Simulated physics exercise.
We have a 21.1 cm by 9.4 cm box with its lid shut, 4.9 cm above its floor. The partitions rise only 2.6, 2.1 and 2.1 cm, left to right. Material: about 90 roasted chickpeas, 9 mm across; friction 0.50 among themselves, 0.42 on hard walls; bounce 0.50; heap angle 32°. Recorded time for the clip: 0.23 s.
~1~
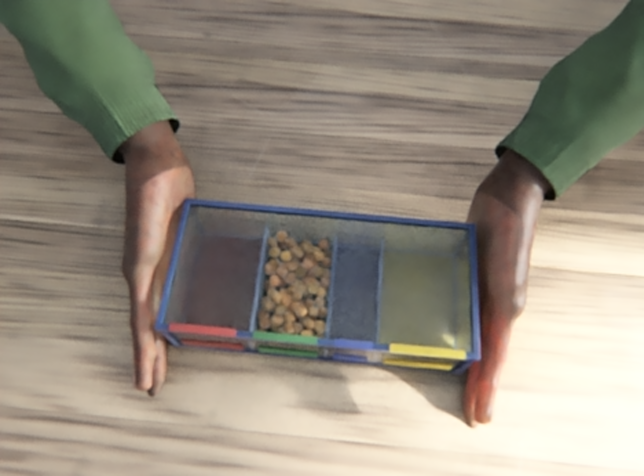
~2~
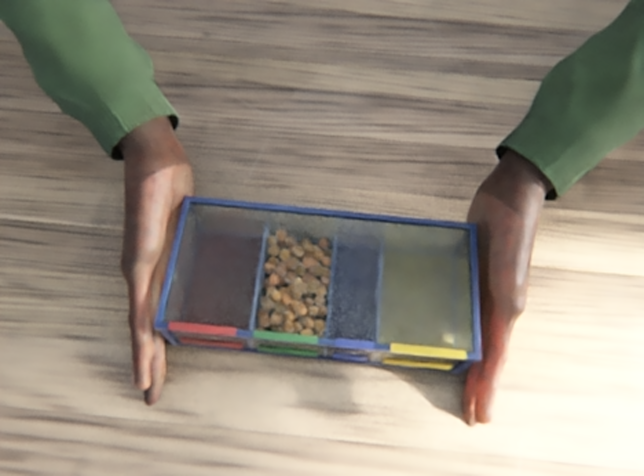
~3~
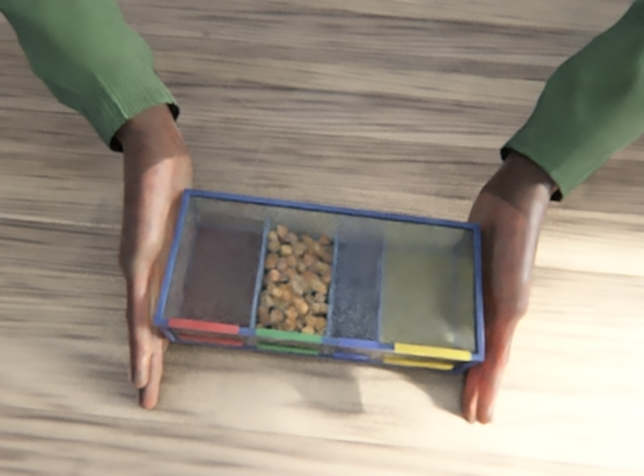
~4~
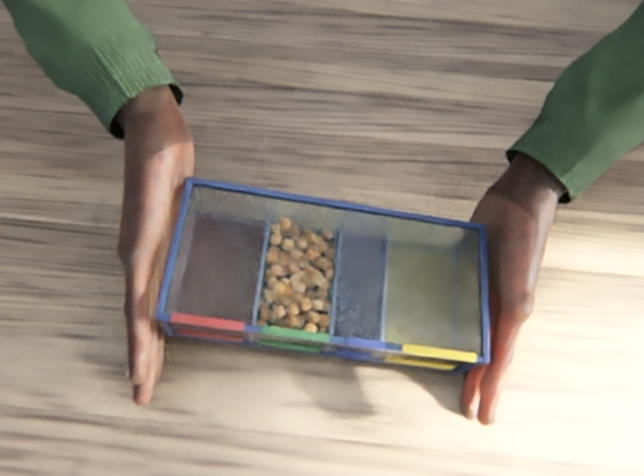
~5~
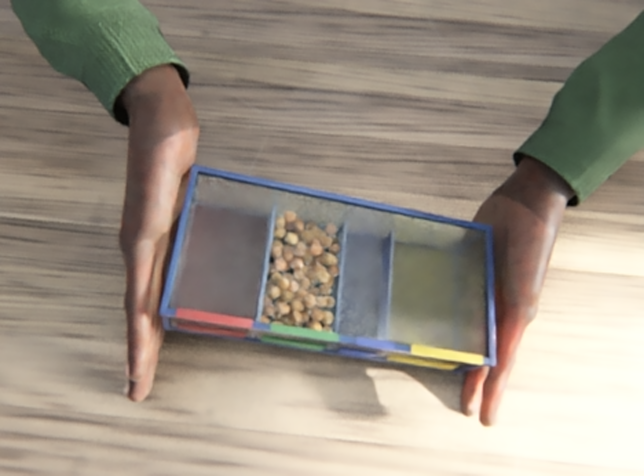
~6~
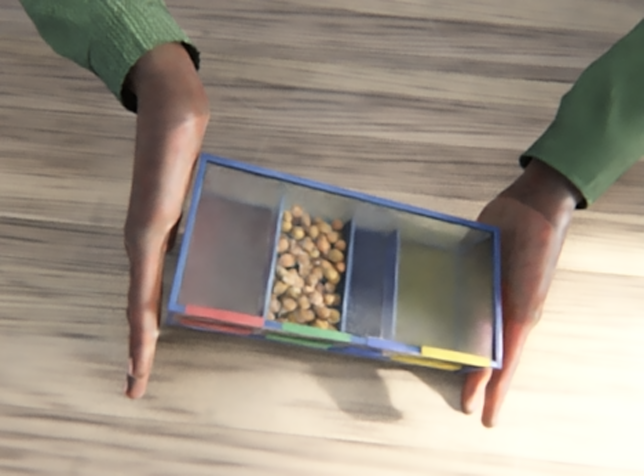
Two hands tilt a clear divided box of roasted chickpeas, raising its left side.
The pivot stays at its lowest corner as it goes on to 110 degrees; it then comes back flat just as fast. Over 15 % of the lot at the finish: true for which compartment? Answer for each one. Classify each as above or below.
Classification: Red compartment below, blue compartment below, green compartment below, yellow compartment above.
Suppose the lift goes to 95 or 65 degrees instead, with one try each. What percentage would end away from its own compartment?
Some 85 and some 15 per cent, respectively.
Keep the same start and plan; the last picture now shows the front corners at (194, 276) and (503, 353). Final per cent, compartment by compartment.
Red 0 %; blue 0 %; green 0 %; yellow 100 %.
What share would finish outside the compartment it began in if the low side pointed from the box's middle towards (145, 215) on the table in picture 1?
Around 85 percent of them.
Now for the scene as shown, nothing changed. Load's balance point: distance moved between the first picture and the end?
Displacement: Near 11.0 cm.
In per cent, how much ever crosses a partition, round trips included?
The share is close to 100 percent.
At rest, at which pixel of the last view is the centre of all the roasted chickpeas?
Estimated resting centre: Around (439, 330).
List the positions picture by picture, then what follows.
The first frame shows box tilt 0 degrees, front corners at (163, 325) and (473, 354); green 100 %.
The second frame shows box tilt 1 degrees, front corners at (162, 323) and (473, 354).
The third frame shows box tilt 4 degrees, front corners at (162, 319) and (477, 355), lowest corner right front.
The fourth frame shows box tilt 9 degrees, front corners at (163, 314) and (482, 357), lowest corner right front.
The fifth frame shows box tilt 13 degrees, front corners at (168, 309) and (488, 359), lowest corner right front.
The sixth frame shows box tilt 18 degrees, front corners at (176, 305) and (494, 362), lowest corner right front; green 100 %.
Then, 0.94 s after the last picture, tilt 110 degrees; blue 25 %, green 20 %, yellow 55 %.
Then, 1.57 s after the last picture, tilt 48 degrees; blue 5 %, yellow 95 %.
Then, 2.25 s after the last picture, tilt 0 degrees; yellow 100 %.
In the end, red 0 %, blue 0 %, green 0 %, yellow 100 %.
